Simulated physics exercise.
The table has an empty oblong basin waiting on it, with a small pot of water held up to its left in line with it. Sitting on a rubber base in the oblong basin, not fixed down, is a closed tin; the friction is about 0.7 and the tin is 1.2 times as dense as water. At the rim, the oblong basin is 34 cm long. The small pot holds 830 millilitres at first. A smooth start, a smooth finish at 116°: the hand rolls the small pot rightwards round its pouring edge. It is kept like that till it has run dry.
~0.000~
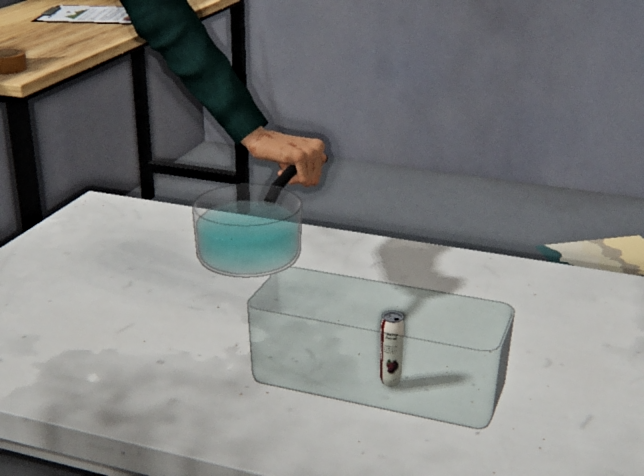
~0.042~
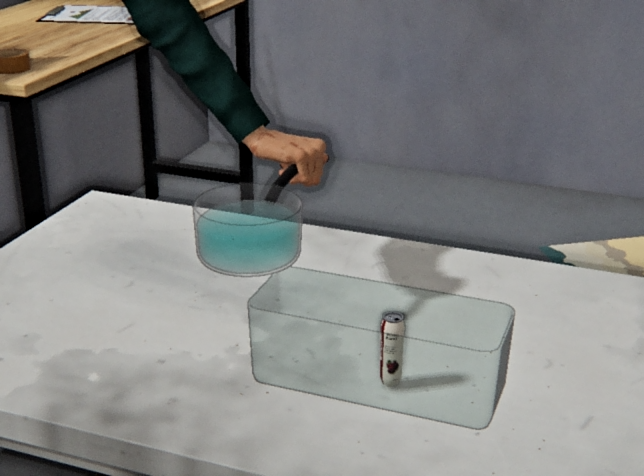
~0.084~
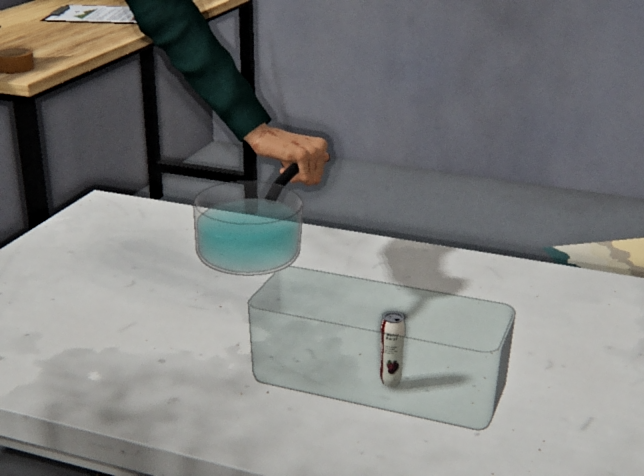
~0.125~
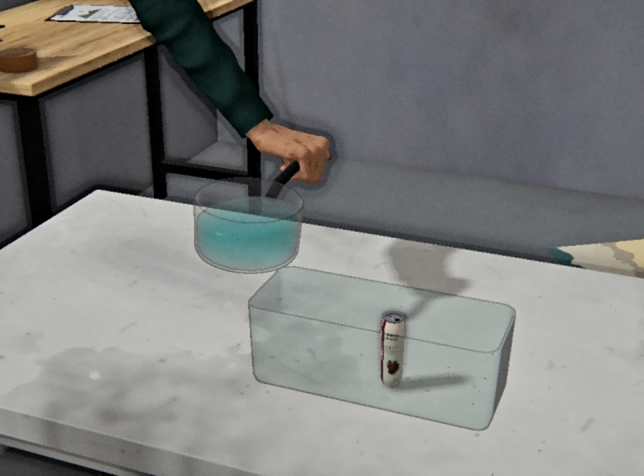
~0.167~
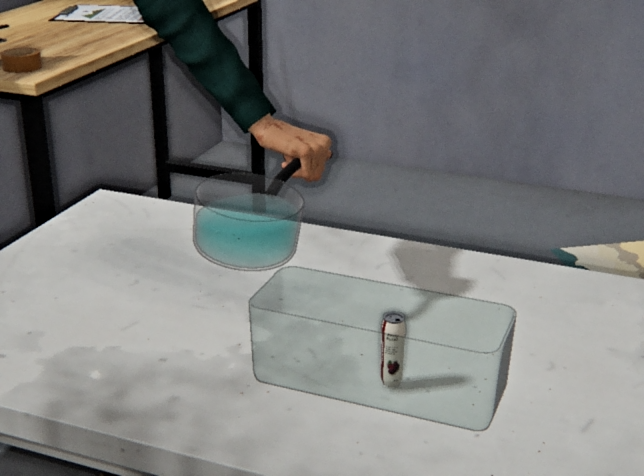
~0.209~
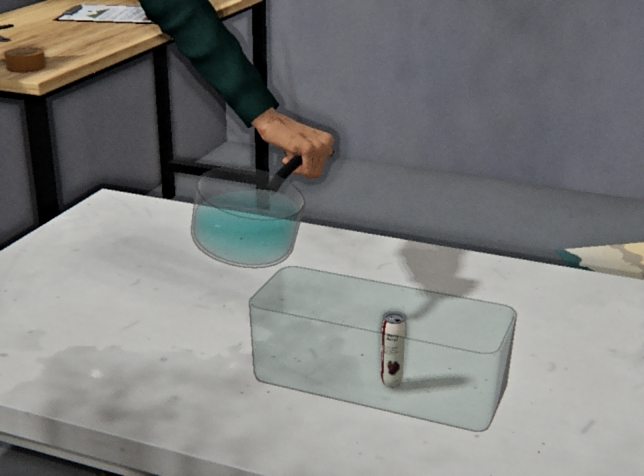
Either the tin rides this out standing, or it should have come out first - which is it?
It should have come out.
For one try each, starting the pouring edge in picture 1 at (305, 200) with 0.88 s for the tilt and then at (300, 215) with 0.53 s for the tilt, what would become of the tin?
The tin stays vertical the first time and overturns the second time.
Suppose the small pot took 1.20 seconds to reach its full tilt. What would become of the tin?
Outcome - the tin comes down.
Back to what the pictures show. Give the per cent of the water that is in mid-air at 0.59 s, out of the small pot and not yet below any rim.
Around 34 in a hundred.
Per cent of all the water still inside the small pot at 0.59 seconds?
Roughly 64 percent.
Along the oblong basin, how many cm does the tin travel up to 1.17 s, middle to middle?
Around 9 centimetres.
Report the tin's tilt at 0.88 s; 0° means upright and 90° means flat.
The lean is some 30° away from upright.
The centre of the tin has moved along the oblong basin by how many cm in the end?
Around 9.0 cm.
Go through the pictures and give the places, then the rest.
In the first frame, tilt 0°; pouring edge (298, 213); surface from (203, 212) to (297, 226); the oblong basin's rim runs from (263, 286) to (507, 330); the tin's top is at (393, 320).
In the second frame, tilt 1°; pouring edge (298, 213); surface from (204, 211) to (298, 226).
In the third frame, tilt 2°; pouring edge (298, 213); surface from (205, 210) to (298, 223).
In the fourth frame, tilt 5°; pouring edge (299, 213); surface from (204, 208) to (298, 221).
In the fifth frame, tilt 8°; pouring edge (299, 213); surface from (204, 205) to (298, 218).
In the sixth frame, tilt 12°; pouring edge (300, 213); surface from (203, 199) to (298, 216).
By 0.59 s the tilt is 76° and 63 per cent is still to pour; the tin stands where it began.
By 0.88 s the tilt is 112° and 7 per cent is still to pour; the tin leans 30°.
By 1.17 s the tilt is 116° and 0 per cent is still to pour; the tin lies on its side.
By 1.49 s the tilt is 116° and 0 per cent is still to pour; the tin lies on its side.
At rest the tin lies on its side.
